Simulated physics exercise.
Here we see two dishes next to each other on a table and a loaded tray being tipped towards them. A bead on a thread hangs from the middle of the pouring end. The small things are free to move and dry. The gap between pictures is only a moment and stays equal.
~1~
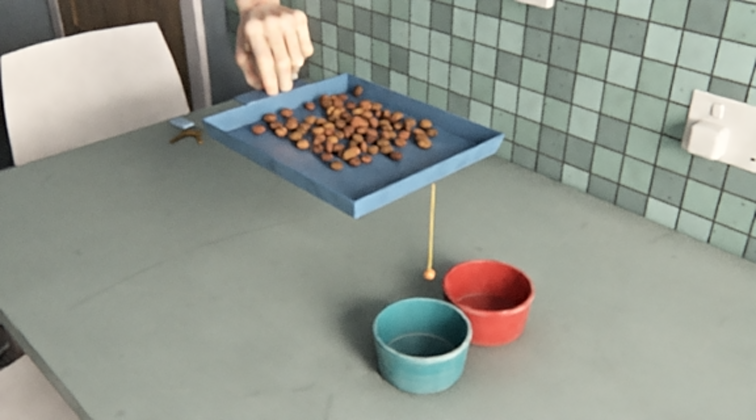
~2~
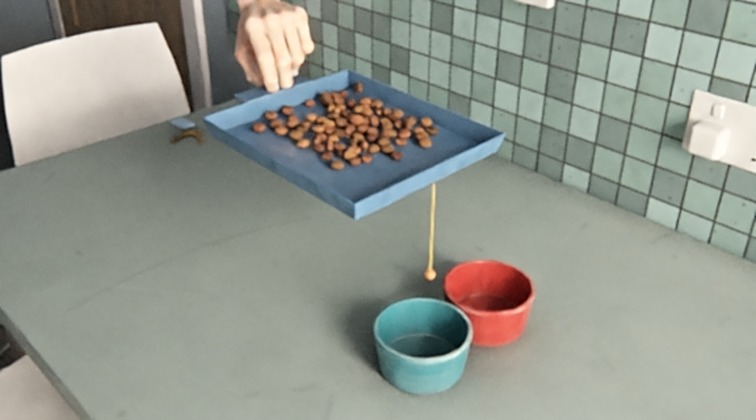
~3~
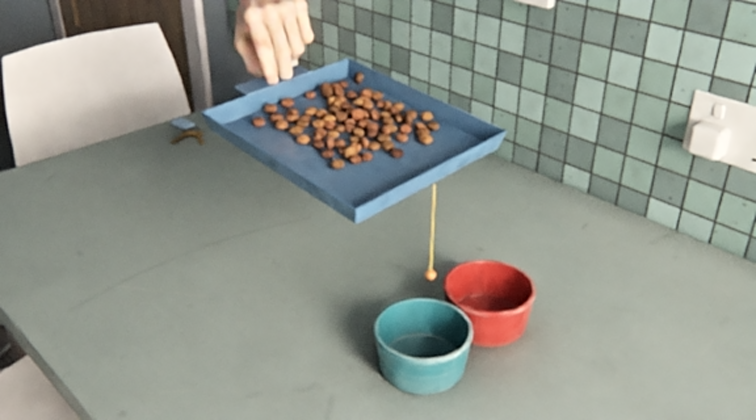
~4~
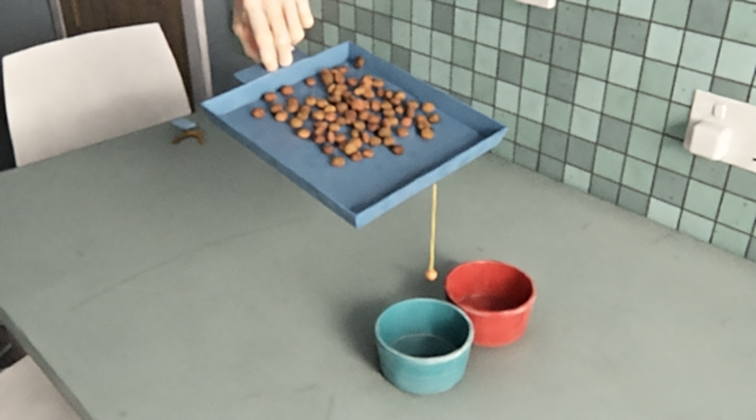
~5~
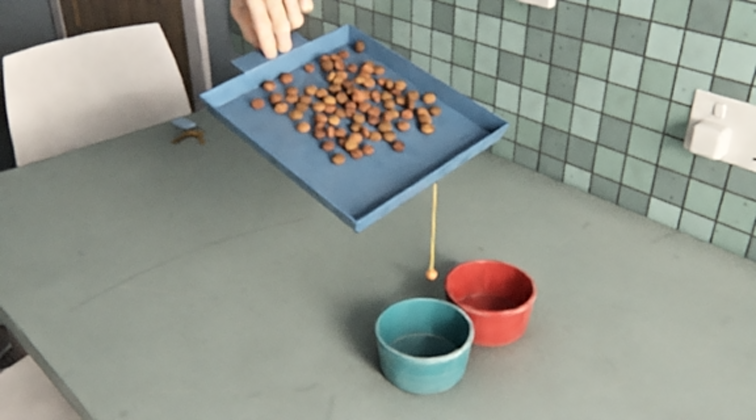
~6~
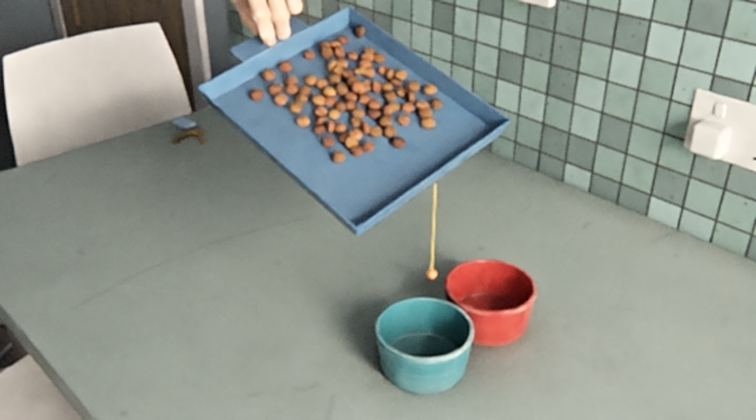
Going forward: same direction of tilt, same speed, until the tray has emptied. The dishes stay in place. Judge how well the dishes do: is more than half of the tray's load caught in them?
No. Turns out most of it gets away in the end.
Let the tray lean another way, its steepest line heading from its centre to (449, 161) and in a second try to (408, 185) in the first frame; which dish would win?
Try 1: Right-side dish. Try 2: Left-side dish.
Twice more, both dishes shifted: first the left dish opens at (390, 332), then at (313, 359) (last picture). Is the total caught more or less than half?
First shift, a majority share; second shift, a majority share.
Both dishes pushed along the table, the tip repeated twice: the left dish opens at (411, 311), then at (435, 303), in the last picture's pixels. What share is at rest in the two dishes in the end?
It comes to near 20 per cent the first time and near 0 per cent the second time.
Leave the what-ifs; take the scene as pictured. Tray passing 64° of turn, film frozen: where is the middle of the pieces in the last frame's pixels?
Somewhere about (362, 219).
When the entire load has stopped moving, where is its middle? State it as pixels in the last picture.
Resting centre, last picture - approx. (362, 379).
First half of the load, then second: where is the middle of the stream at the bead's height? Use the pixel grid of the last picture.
For the early half I get (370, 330), and for the late half (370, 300).
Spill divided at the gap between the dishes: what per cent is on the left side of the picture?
Left portion: Around 100 %.
Soon after the last picture, tray tipped steeply; most on the tray; a small part in the air.
A little later, tray tipped past a quarter turn; a small part on the tray; a small part in the left dish; about two thirds outside both; a small part in the air.
Later still, tray tipped past a quarter turn; a small part in the left dish; most outside both.
At rest, tray tipped past a quarter turn; a small part in the left dish; none in the right dish; most outside both.
